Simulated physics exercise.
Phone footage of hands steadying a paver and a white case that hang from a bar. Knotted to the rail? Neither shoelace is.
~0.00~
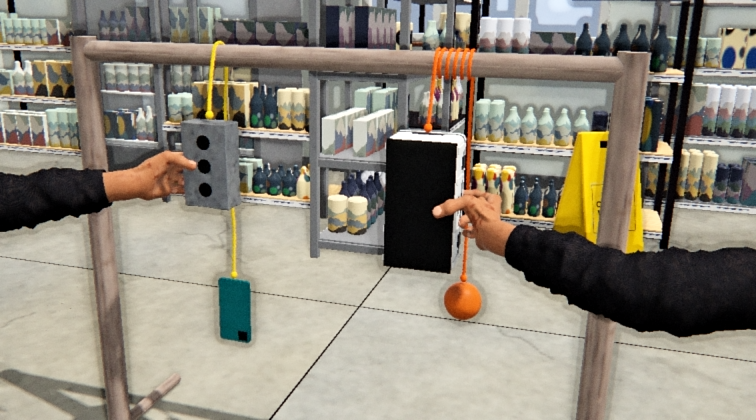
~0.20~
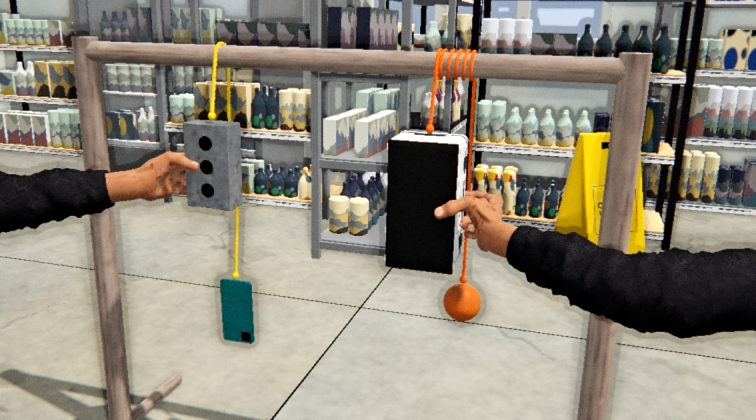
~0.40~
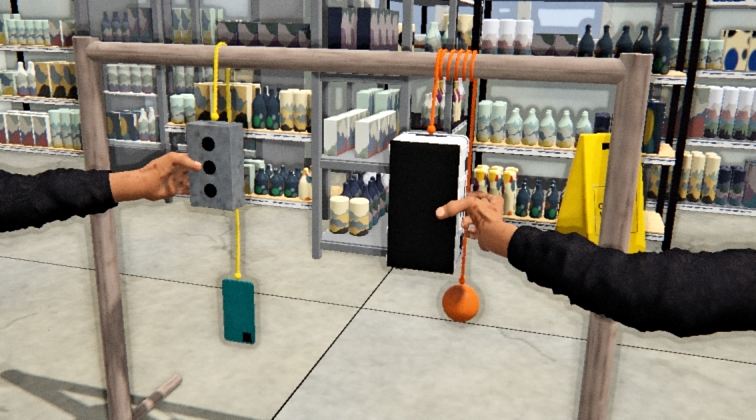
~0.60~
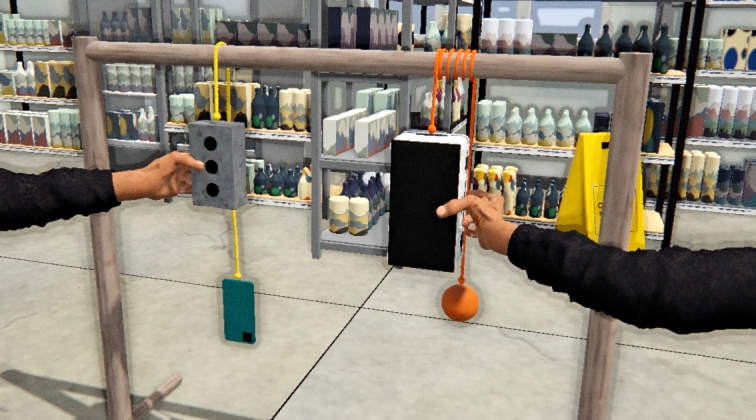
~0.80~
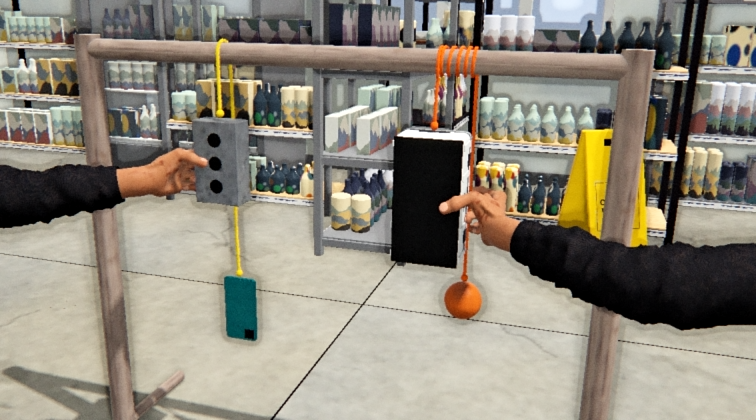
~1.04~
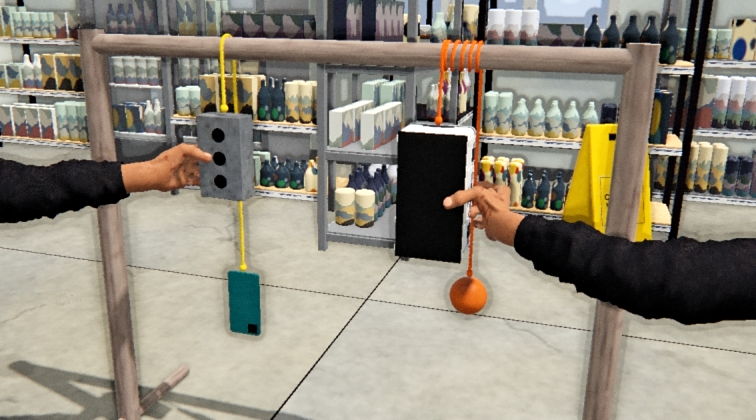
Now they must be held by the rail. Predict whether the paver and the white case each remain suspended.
The paver does not remain suspended. The white case remains suspended.
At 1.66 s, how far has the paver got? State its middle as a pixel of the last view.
You'd find it near pixel (236, 358).
By 1.66 s, paver dropping near (236, 358); white case still up near (441, 178).
By 2.04 s, paver on the floor; white case still up near (438, 184).
When it is over, paver on the floor; white case still up near (438, 182). The paver pulls its rope through and the white case stays hanging.
